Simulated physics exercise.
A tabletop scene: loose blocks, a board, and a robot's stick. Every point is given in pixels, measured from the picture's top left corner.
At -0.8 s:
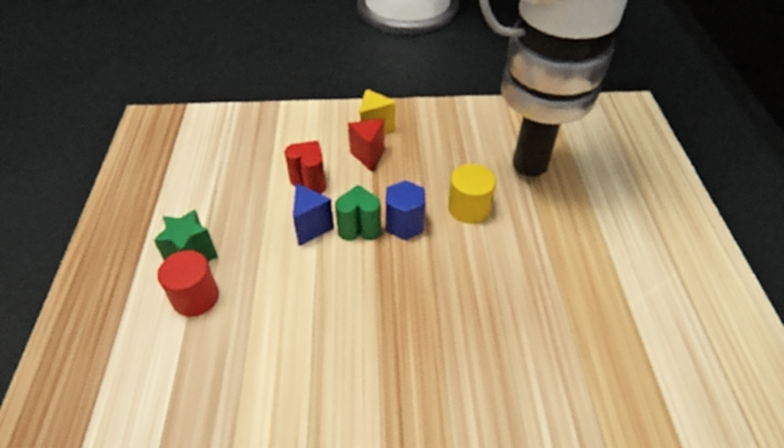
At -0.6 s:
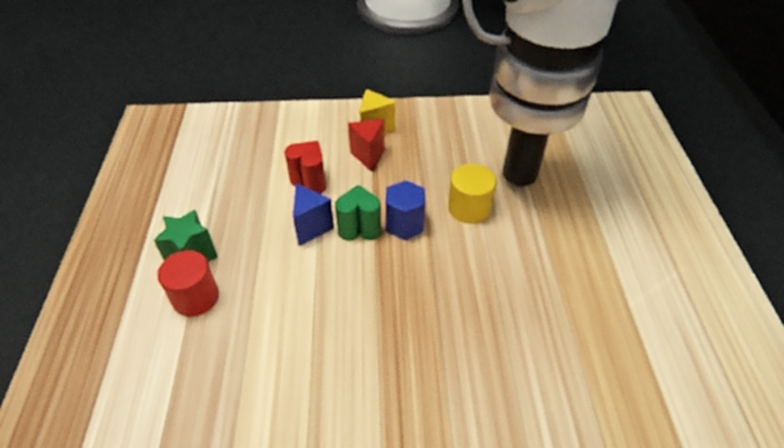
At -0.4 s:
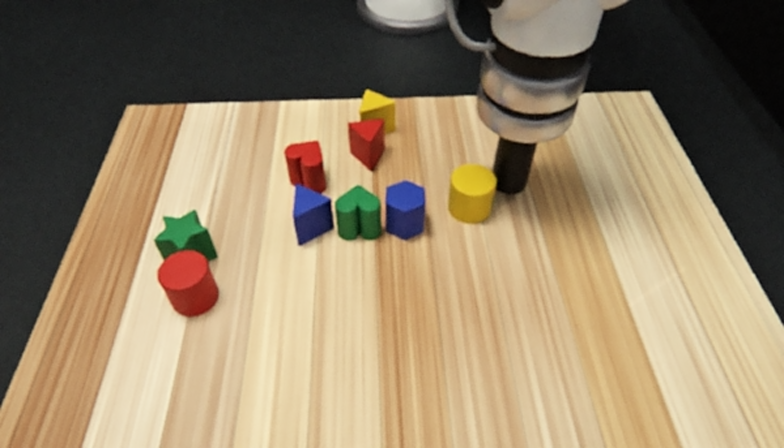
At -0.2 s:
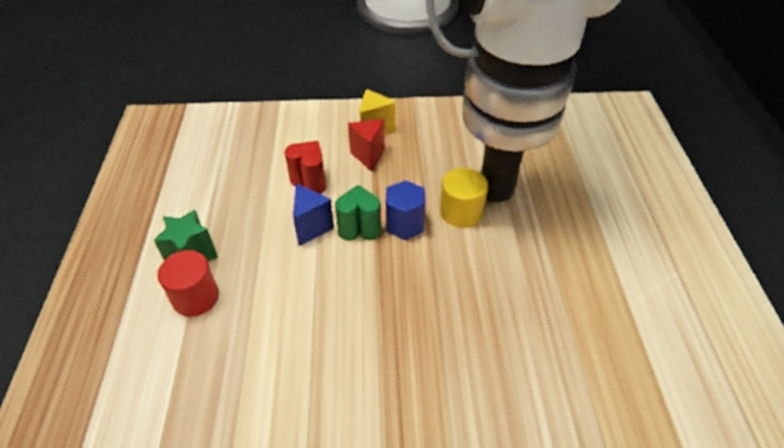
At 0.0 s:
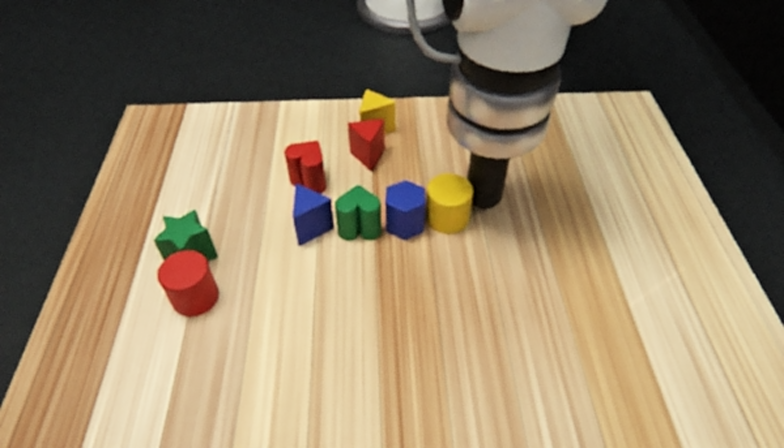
On a wooden tabletop, a robot's black stick moves left to the yellow cylinder and nudges it toward the blue six-sided block.
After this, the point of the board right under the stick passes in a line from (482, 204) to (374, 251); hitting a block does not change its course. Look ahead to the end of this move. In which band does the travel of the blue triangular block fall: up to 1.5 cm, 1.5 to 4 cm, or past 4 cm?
From 1.5 to 4 cm.
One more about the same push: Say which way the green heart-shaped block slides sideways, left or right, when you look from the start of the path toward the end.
Toward the right.
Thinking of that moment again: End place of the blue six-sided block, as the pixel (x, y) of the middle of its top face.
Pixel (294, 249).
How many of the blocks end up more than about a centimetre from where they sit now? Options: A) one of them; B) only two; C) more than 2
C (more than 2)
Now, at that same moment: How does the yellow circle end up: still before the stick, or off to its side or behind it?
That block remains ahead.
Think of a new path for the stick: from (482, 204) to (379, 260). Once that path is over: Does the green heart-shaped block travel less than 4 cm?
I believe not.
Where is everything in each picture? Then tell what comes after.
In the first frame, stick's lower end at (530, 165); blue triangular block at (307, 199); green heart-shaped block at (358, 199); blue six-sided block at (406, 195); yellow circle at (474, 178).
In the second frame, stick at (520, 174); blocks still.
In the third frame, stick at (509, 182); blocks still.
In the fourth frame, stick at (496, 189); yellow circle at (465, 182).
In the fifth frame, stick at (483, 195); blue triangular block at (307, 199); green heart-shaped block at (358, 199); blue six-sided block at (406, 195); yellow circle at (450, 188).
What follows on the original path. One third of the way, stick at (449, 211); blue triangular block at (296, 196), turned 20° anticlockwise; green heart-shaped block at (329, 208), turned 35° clockwise; blue six-sided block at (368, 209), turned 15° anticlockwise; yellow circle at (412, 202).
Two thirds of the way, stick at (412, 227); blue triangular block at (279, 191); green heart-shaped block at (291, 215), turned 55° clockwise; blue six-sided block at (327, 228); yellow circle at (374, 222).
At the end, stick at (374, 242); blue triangular block at (278, 190), turned 15° clockwise; green heart-shaped block at (277, 219), turned 75° clockwise; blue six-sided block at (294, 249), turned 60° clockwise; yellow circle at (341, 248).
